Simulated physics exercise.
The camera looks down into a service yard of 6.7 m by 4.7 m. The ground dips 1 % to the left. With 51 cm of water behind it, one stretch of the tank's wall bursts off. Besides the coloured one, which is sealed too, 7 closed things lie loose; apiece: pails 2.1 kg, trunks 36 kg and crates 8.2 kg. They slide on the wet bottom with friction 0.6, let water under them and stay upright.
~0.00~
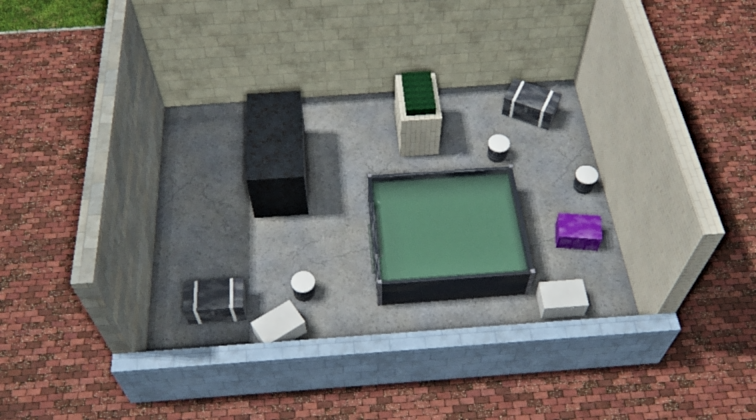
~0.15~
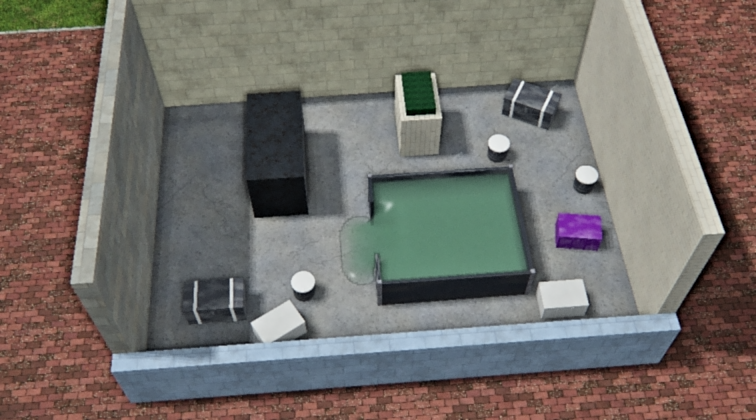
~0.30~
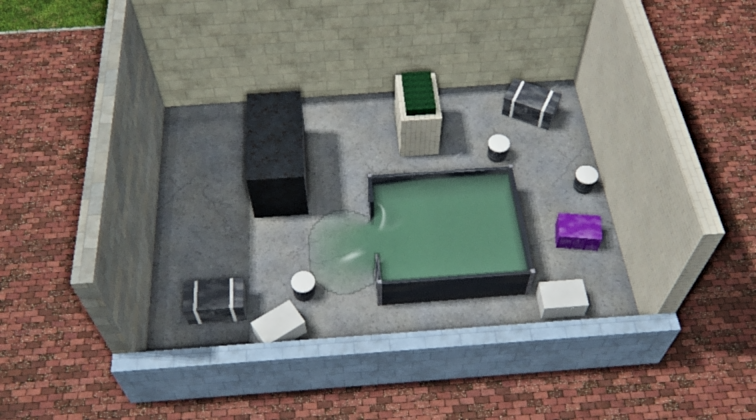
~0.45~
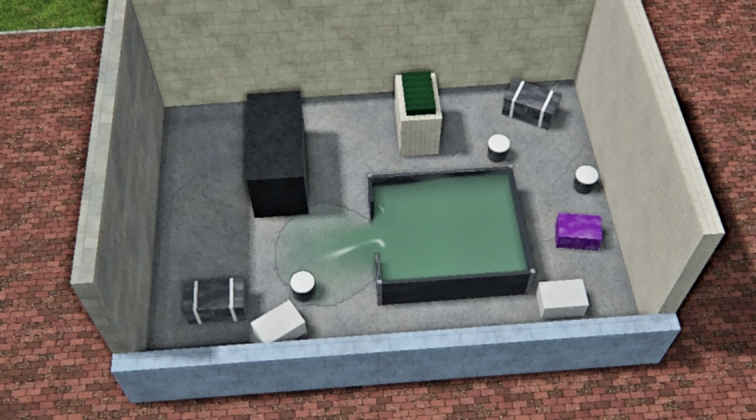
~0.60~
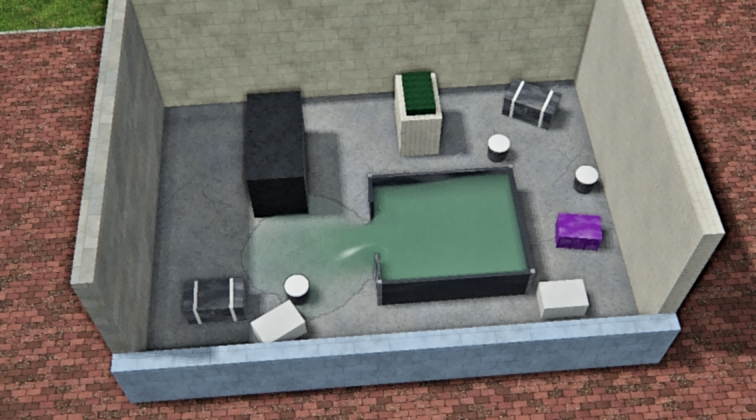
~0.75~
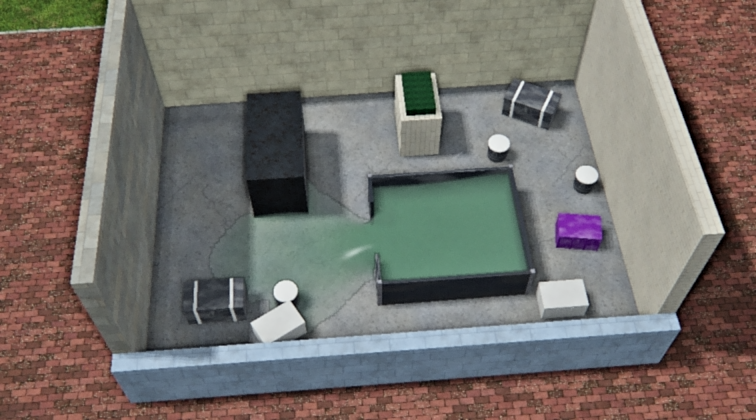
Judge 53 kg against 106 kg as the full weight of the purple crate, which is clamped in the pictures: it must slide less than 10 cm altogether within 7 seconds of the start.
I expect that the smaller load will do.
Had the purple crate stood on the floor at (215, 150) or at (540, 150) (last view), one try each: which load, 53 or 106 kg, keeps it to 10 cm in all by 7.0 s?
In turn: Either load holds; either load holds.
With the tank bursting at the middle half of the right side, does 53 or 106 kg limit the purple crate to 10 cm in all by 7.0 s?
Then only the higher weight holds it.
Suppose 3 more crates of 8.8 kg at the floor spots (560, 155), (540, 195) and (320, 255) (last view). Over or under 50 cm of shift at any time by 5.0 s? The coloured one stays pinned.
In turn: Less, less, over.
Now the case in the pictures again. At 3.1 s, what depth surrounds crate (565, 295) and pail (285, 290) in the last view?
About 0 and 22 cm.
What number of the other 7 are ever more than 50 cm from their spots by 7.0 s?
That makes 3.
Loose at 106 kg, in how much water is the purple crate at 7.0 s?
Roughly 0 cm.
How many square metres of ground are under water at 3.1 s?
Some 17 m2.
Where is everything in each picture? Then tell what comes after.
The purple crate at (580, 226), on the bottom; water covers 3.4 m2; 0 of 8 have shifted, in the first picture.
The purple crate at (580, 226), on the bottom; 3.8 m2 under water; 0 of 8 have shifted, in the second picture.
The purple crate at (580, 226) rests on the ground; 4.4 m2 under water; 0 of 8 have shifted, in the third picture.
The purple crate at (580, 226), on the bottom; 5.2 m2 under water; 0 of 8 have shifted, in the fourth picture.
The purple crate at (580, 226) rests on the ground; 5.9 m2 under water; 1 of 8 have shifted, in the fifth picture.
The purple crate at (580, 226), on the bottom; water covers 6.7 m2; 1 of 8 have shifted, in the sixth picture.
After 1.4 s the purple crate would be 0 cm from its start with 53 kg and 0 cm from its start with 106 kg; 0 cm of water round it then.
After 3.1 s the purple crate would be 0 cm from its start with 53 kg and 0 cm from its start with 106 kg; 0 cm of water round it then.
After 4.9 s the purple crate would be 0 cm from its start with 53 kg and 0 cm from its start with 106 kg; 0 cm of water round it then.
After 7.0 s the purple crate would be 0 cm from its start with 53 kg and 0 cm from its start with 106 kg; 0 cm of water round it then.
